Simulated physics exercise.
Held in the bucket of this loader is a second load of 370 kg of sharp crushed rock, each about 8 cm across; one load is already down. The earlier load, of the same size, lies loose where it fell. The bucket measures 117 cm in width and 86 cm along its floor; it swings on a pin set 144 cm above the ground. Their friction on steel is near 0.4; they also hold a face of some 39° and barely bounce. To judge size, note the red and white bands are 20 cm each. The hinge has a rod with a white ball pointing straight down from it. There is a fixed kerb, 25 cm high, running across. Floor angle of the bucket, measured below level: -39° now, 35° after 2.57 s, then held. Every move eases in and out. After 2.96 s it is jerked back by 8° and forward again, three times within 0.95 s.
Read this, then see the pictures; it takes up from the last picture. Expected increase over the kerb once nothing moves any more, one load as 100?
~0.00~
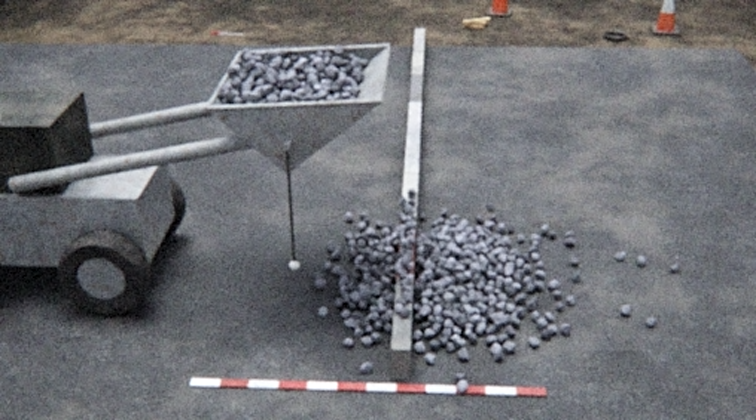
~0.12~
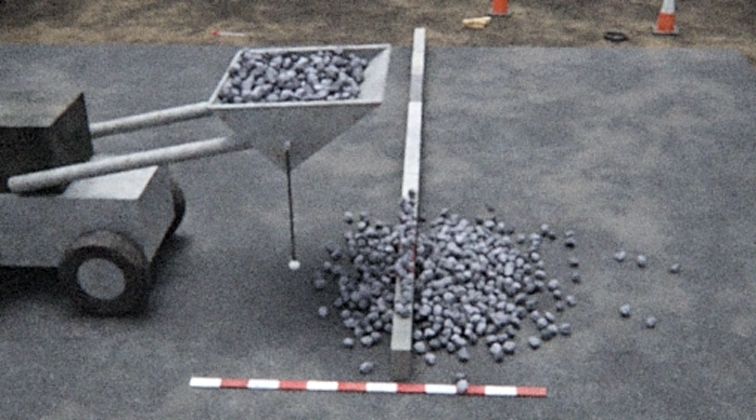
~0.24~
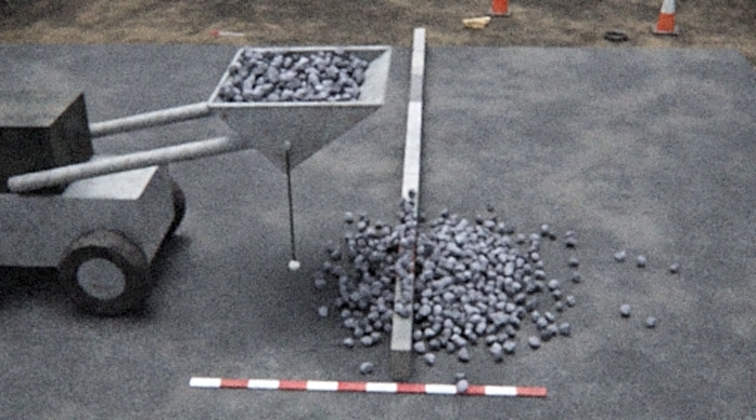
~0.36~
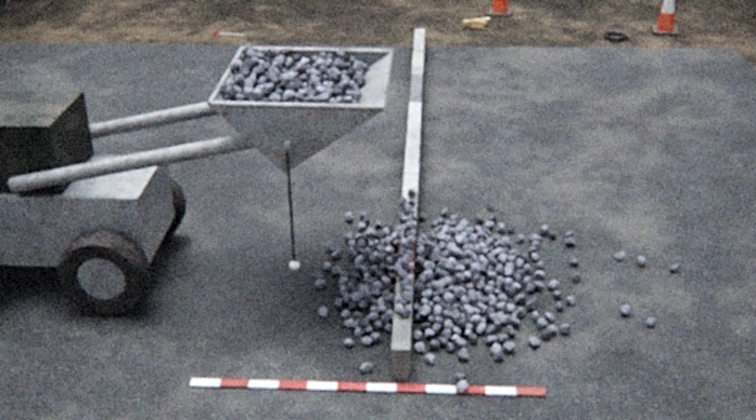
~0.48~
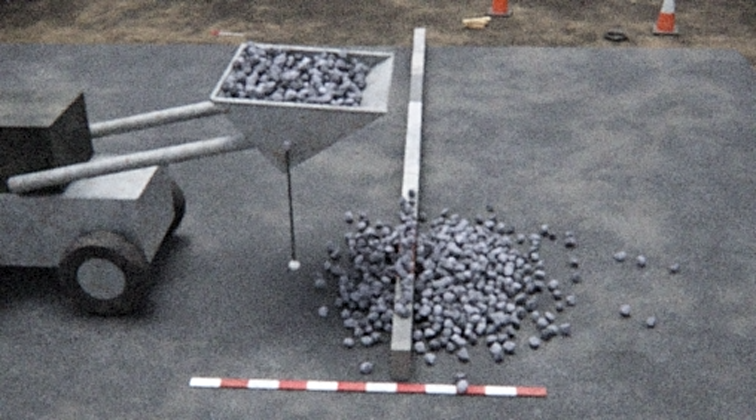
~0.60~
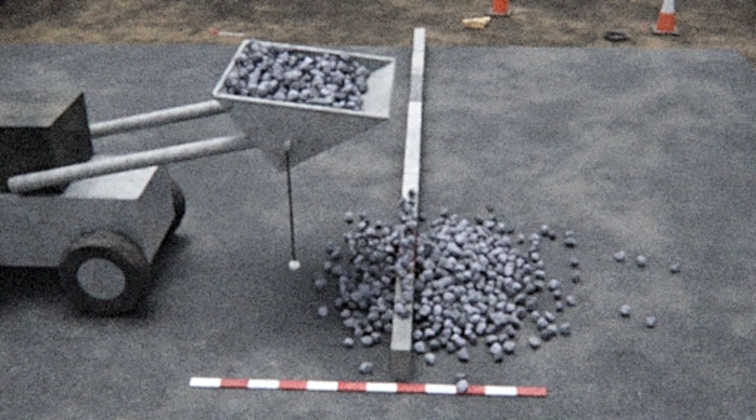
About 73 in every hundred.
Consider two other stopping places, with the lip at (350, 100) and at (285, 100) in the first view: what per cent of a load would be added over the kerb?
Some 30 percent first and 0 percent second.
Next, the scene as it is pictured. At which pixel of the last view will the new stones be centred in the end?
Centre: Approx. (433, 260).
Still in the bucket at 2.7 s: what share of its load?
About 30 percent.
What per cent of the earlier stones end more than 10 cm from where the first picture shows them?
Estimate: 5 %, roughly.
After 1.9 s the floor is at 24°; in per cent of one load, 99 in the bucket, 29 on this side of the kerb, 72 over the kerb; the foremost stones are at (615, 268).
After 2.7 s the floor is at 35°; in per cent of one load, 32 in the bucket, 66 on this side of the kerb, 101 over the kerb; the foremost stones are at (615, 268).
After 4.4 s the floor is at 35°; in per cent of one load, 0 in the bucket, 55 on this side of the kerb, 145 over the kerb; the foremost stones are at (621, 279).
After 7.0 s the floor is at 35°; in per cent of one load, 0 in the bucket, 55 on this side of the kerb, 145 over the kerb; the foremost stones are at (621, 279). Net gain over the kerb, 73.
